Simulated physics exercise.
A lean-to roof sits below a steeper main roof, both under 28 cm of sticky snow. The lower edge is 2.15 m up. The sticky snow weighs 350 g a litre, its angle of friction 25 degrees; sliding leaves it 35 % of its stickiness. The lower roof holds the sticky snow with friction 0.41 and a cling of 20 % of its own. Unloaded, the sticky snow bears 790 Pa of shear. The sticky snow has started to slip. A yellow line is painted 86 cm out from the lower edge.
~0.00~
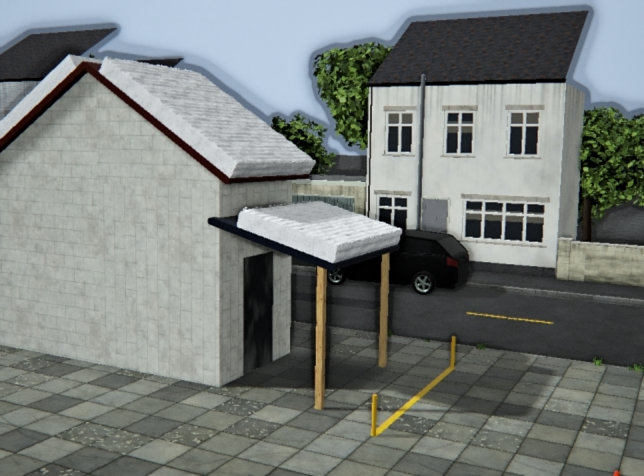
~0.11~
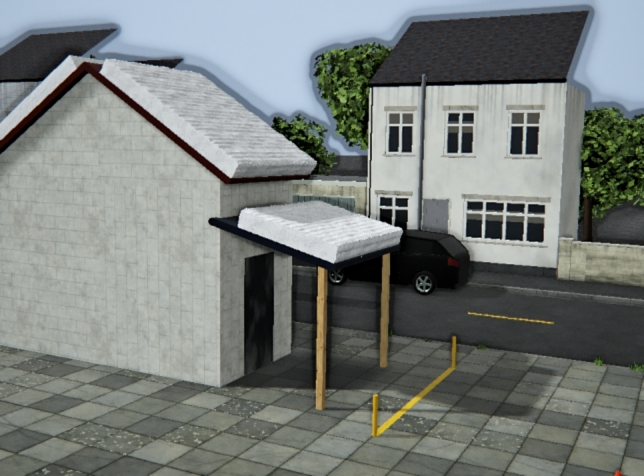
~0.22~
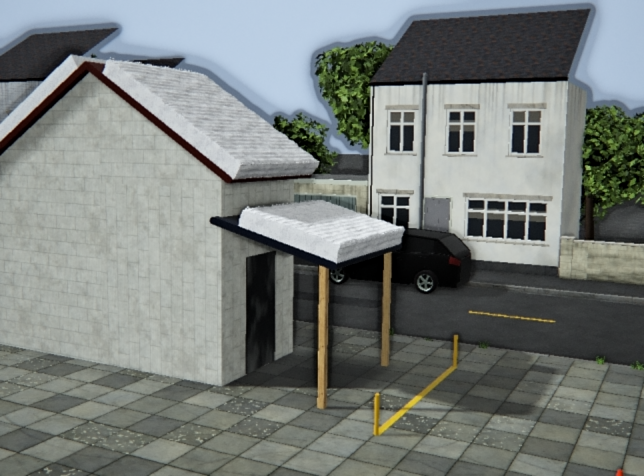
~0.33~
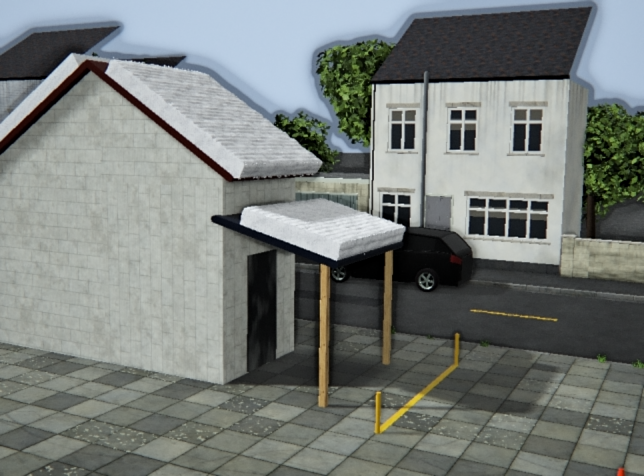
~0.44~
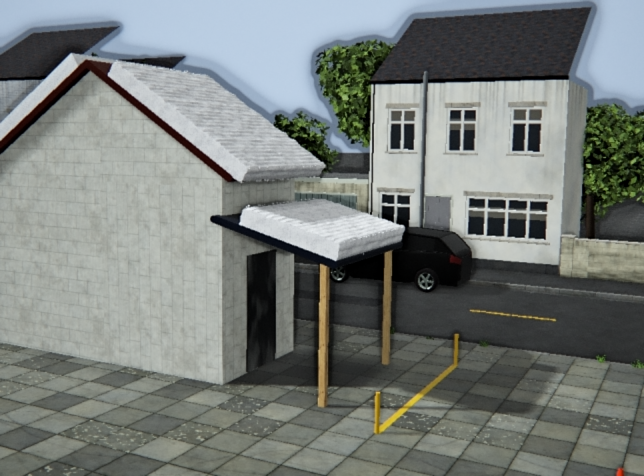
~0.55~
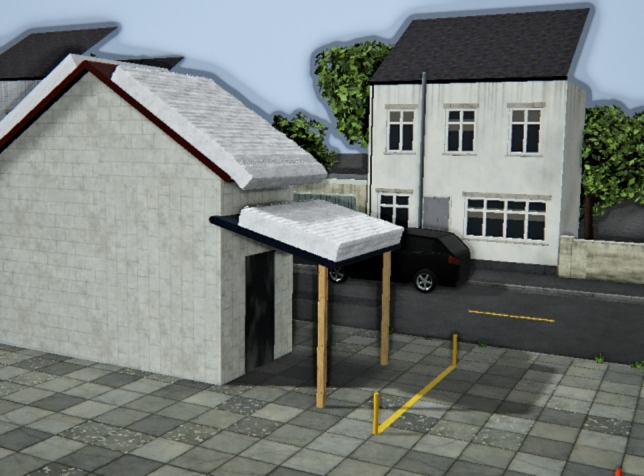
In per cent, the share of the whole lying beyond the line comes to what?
About 17 %.
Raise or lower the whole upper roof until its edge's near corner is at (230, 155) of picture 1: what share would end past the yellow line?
In that case some 35 per cent.
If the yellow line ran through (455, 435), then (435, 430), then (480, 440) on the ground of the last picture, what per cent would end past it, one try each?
In that order: 1 %, 4 %, 0 %.
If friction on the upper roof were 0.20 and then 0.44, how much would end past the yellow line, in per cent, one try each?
In that order: 35 %, 1 %.
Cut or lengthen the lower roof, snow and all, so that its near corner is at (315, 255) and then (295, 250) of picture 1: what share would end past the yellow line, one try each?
In that order: 25 %, 25 %.
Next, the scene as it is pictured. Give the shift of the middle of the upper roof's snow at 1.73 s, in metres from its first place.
Roughly 2.2 m.
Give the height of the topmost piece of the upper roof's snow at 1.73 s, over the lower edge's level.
Some 1.7 m.
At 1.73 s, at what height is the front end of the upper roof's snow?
Some 2.4 m.
After 1.09 s, none is below the lower edge and 0 % is past the line.
After 1.73 s, none is below the lower edge and 0 % is past the line.
After 2.36 s, 15 % is below the lower edge and 0 % is past the line.
After 3.00 s, 29 % is below the lower edge and 13 % is past the line.
After 4.60 s, at the end, 44 % is below the lower edge and 17 % is past the line.
